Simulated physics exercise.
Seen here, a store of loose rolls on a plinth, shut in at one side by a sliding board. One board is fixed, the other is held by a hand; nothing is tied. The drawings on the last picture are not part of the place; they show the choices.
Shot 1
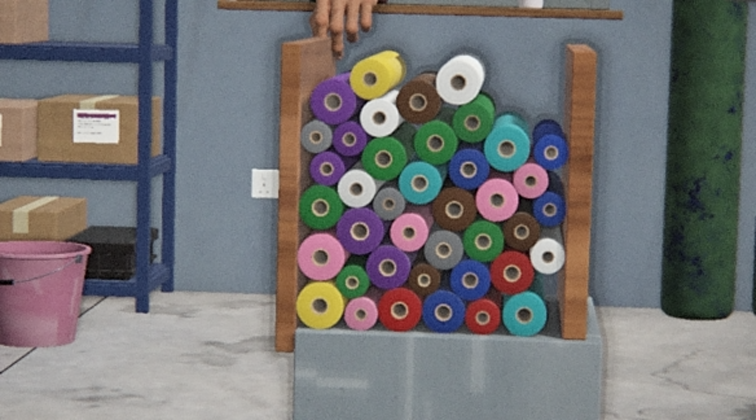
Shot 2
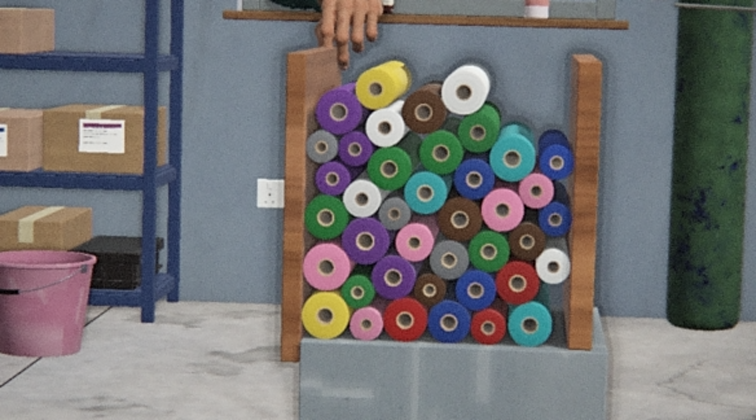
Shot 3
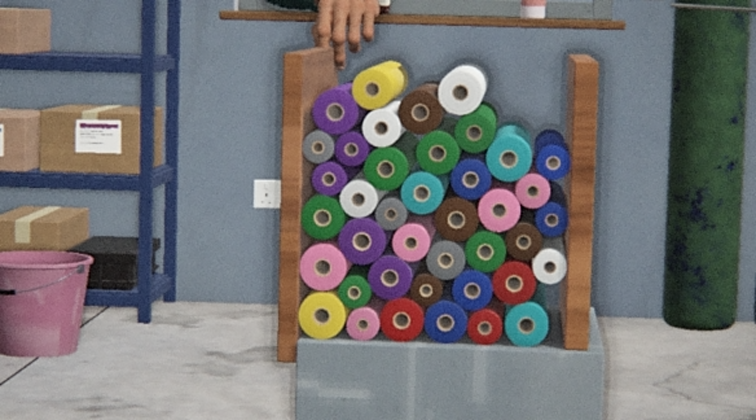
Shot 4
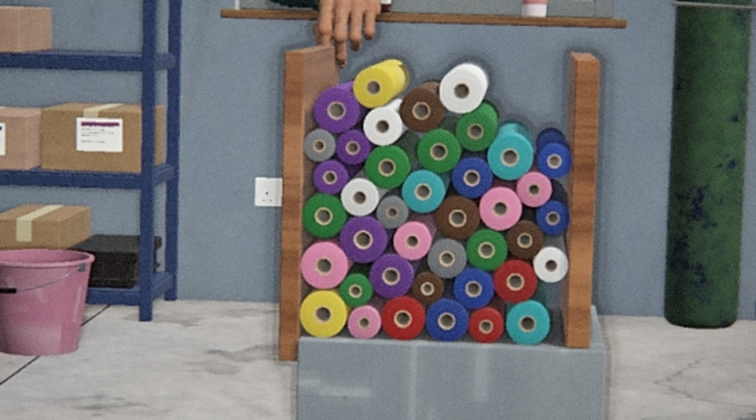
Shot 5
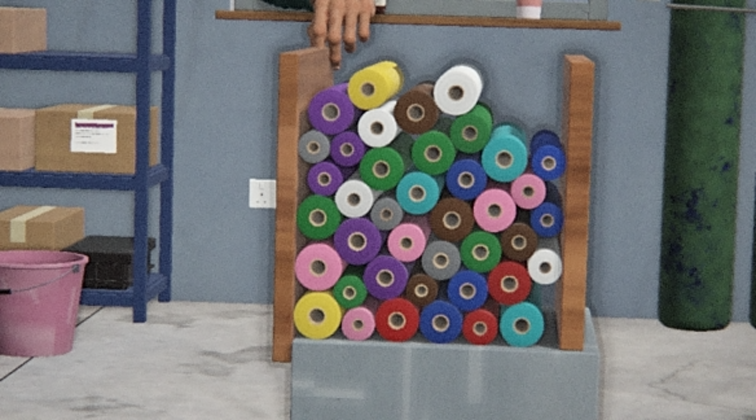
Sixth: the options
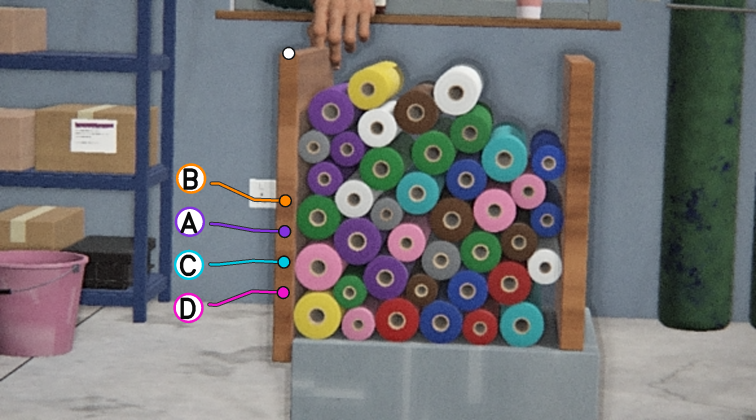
Stacked rolls of many colours staying still between two wooden boards, a hand hanging above, as the view shifts very slightly.
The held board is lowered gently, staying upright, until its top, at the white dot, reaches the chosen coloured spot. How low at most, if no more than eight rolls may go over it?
A is the limit.
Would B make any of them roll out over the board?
At B: Yes.
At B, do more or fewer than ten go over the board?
At B, fewer than ten.
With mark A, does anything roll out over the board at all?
Yes.
On the copy, A at (285, 232); B at (286, 201); C at (284, 262); D at (284, 293); the white dot at (289, 53).
On A. First, top of the board (298, 131).
Then, top of the board (295, 219).
Finally, top of the board (295, 231), six out over the board.
By contrast, B three out over the board; C more than eight out over the board; D more than eight out over the board.
